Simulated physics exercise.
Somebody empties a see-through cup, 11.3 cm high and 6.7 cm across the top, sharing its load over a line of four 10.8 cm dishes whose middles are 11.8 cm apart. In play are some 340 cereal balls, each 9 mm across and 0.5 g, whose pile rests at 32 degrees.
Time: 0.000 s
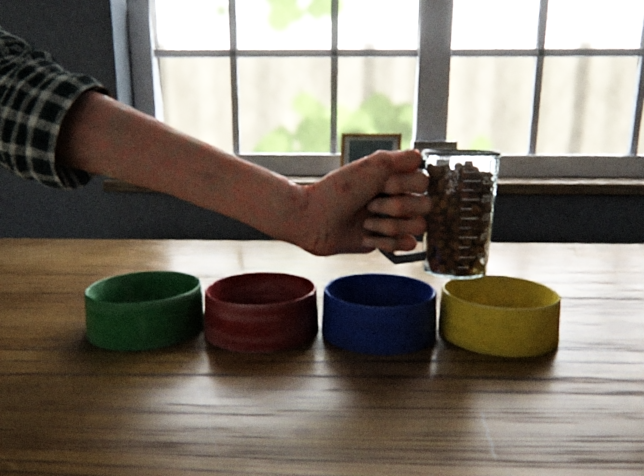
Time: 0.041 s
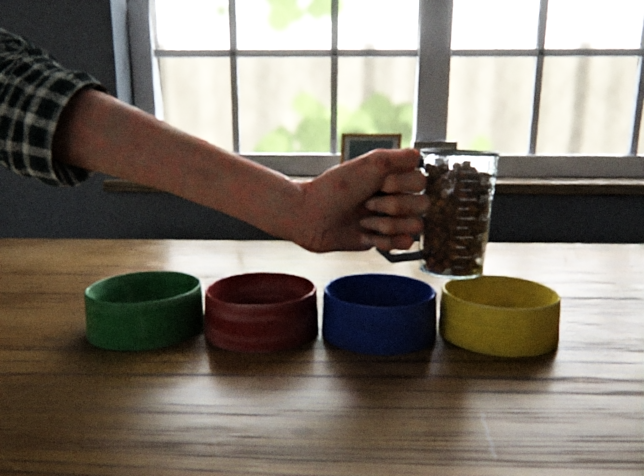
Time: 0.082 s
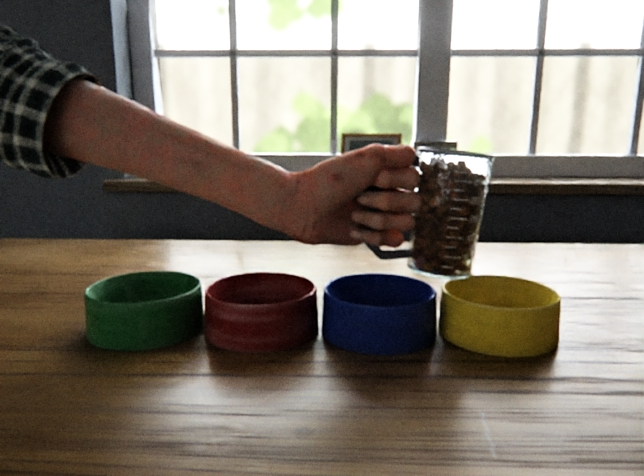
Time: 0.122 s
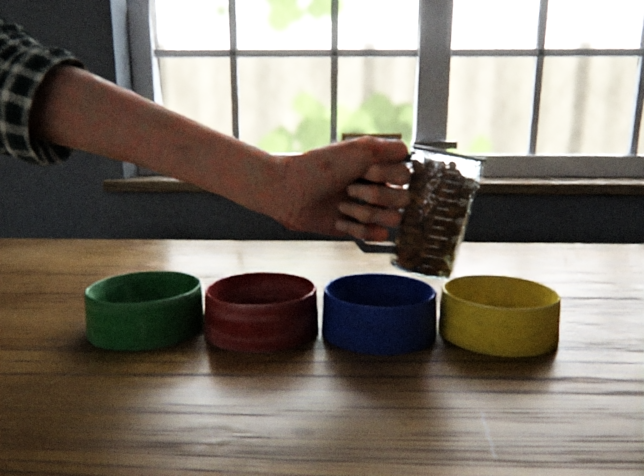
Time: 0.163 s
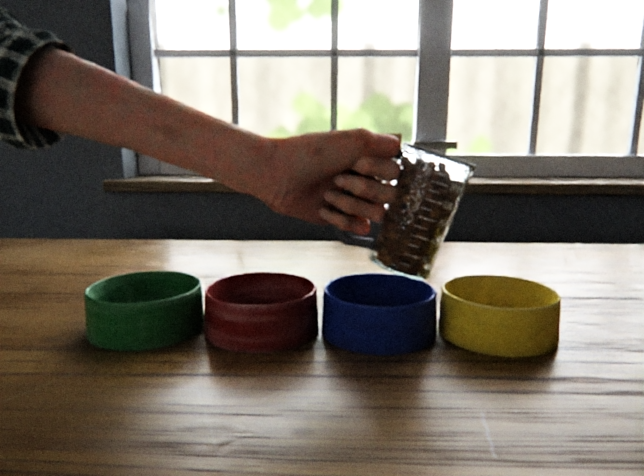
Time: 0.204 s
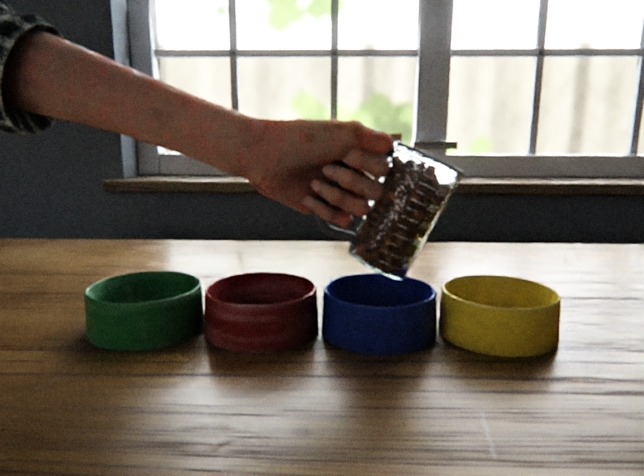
Hand holding a clear cup of brown pieces, moving left from near the yellow dish while tilting it rightward above coloured dishes.
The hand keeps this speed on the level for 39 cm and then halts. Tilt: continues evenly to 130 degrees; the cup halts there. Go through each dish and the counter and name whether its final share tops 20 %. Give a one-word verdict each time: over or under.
Red: Probably more than a fifth of the pieces land there; blue: Probably a fifth or fewer of the pieces land there; green: Probably more than a fifth of the pieces land there; yellow: Probably a fifth or fewer of the pieces land there; counter: Probably a fifth or fewer of the pieces land there.
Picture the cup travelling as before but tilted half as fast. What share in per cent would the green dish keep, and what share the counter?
Result - green: 100; counter: 0.
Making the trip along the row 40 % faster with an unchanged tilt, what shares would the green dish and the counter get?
Green 90, counter 0.
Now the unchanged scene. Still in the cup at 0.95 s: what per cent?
That would be some 35 per cent.
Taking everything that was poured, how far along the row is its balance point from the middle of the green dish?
Around 4 cm away, toward the right-hand end.
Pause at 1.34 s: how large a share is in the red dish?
Roughly 30 in a hundred.
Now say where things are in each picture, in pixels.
Cup at (458, 212), tilt 0 degrees, lip at (497, 152), moved 0.0 cm; middle of the pieces at (455, 219); yellow dish at (500, 291); blue dish at (379, 289); red dish at (261, 288); green dish at (145, 286), in the first picture.
Cup at (455, 212), tilt 1 degrees, lip at (496, 153), moved 0.3 cm; middle of the pieces at (452, 219), in the second picture.
Cup at (447, 212), tilt 5 degrees, lip at (491, 156), moved 1.0 cm; middle of the pieces at (444, 219), in the third picture.
Cup at (434, 212), tilt 11 degrees, lip at (483, 160), moved 2.3 cm; middle of the pieces at (430, 218), in the fourth picture.
Cup at (418, 212), tilt 18 degrees, lip at (473, 166), moved 3.8 cm; middle of the pieces at (414, 218), in the fifth picture.
Cup at (402, 212), tilt 25 degrees, lip at (462, 173), moved 5.2 cm; middle of the pieces at (397, 217); yellow dish at (500, 291); blue dish at (379, 289); red dish at (261, 288); green dish at (145, 286). Its pace works out near 170 degrees a second; the hand travels 36 cm a second, in the sixth picture.
After 0.65 s, tilt 101 degrees; cup holds 95 %, red 5 %.
Then, at 0.95 s, tilt 130 degrees; cup holds 35 %, red 30 %, green 25 %.
Then, at 1.34 s, tilt 130 degrees; cup holds 0 %, red 30 %, green 55 %.
At rest (1.6 s), red 30 %, blue 0 %, green 55 %, yellow 0 %, counter 10 %.
